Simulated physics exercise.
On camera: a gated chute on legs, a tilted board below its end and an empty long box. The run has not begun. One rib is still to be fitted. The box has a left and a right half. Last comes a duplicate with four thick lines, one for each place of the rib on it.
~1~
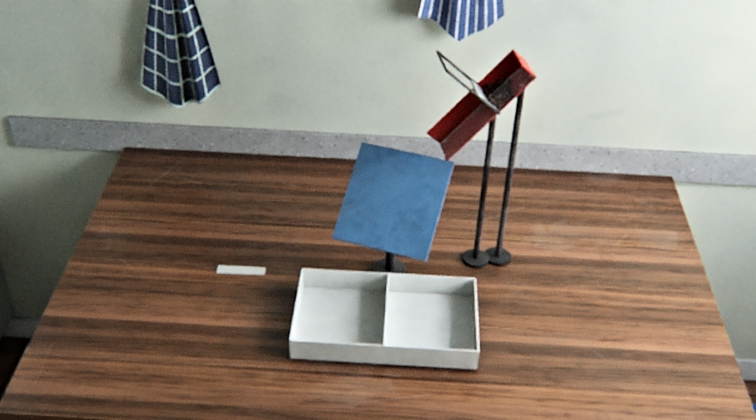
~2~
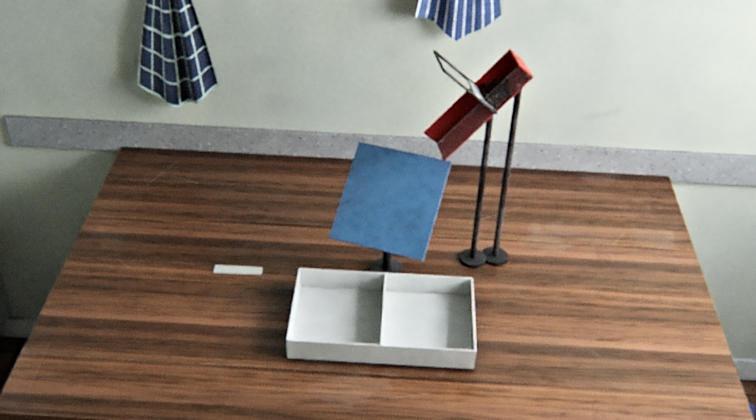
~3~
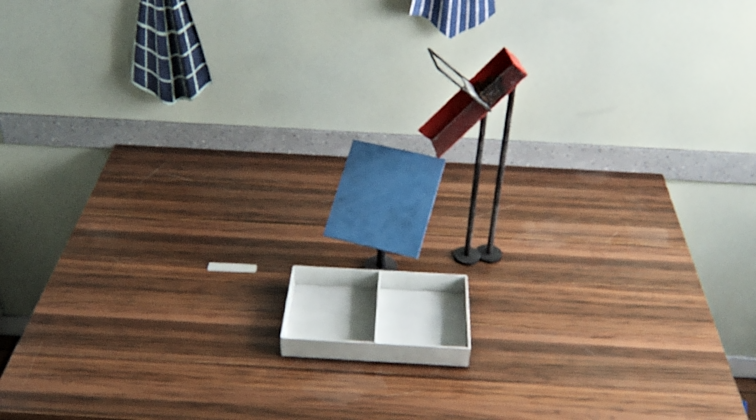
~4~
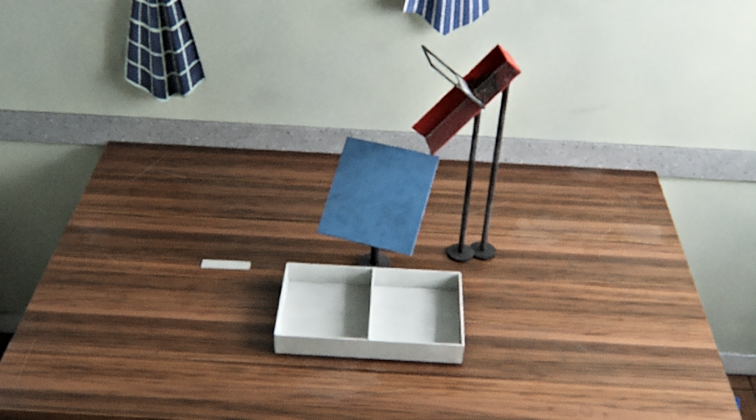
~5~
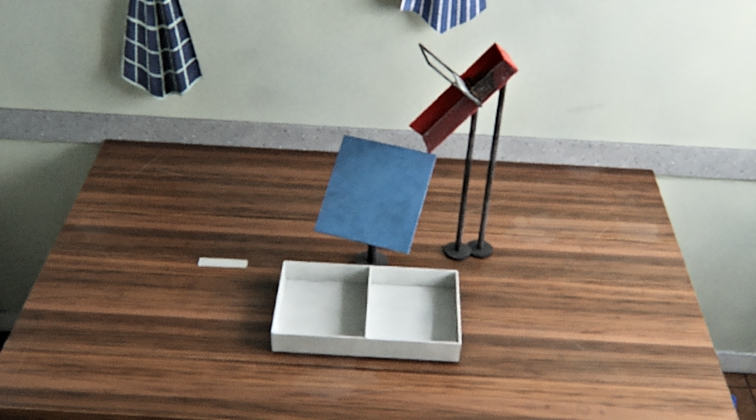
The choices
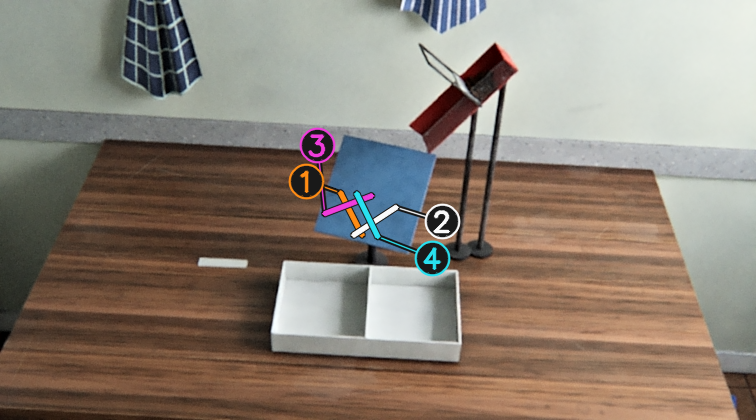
The view drifts slightly while nothing in the scene moves: a red chute with a wire gate stands on dark legs above a tilted blue board, with an empty white two-part box in front on a wooden table.
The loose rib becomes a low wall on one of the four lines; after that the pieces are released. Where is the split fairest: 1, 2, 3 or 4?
I would pick line 1.
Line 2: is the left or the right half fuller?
More lands on the left.
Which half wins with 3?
The left half.
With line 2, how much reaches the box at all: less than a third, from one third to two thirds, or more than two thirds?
More than two thirds.
On the marked copy, line 1 from (340, 192) to (362, 235); line 2 from (396, 207) to (353, 235); line 3 from (371, 195) to (324, 213); line 4 from (356, 193) to (377, 236).
Choosing 1, of what is caught, close to a third in the left half, close to two thirds in the right.
Choosing 2, of what is caught, the whole lot in the left half, none at all in the right.
Choosing 3, of what is caught, the whole lot in the left half, none at all in the right.
Choosing 4, of what is caught, only a few in the left half, all but a few in the right.
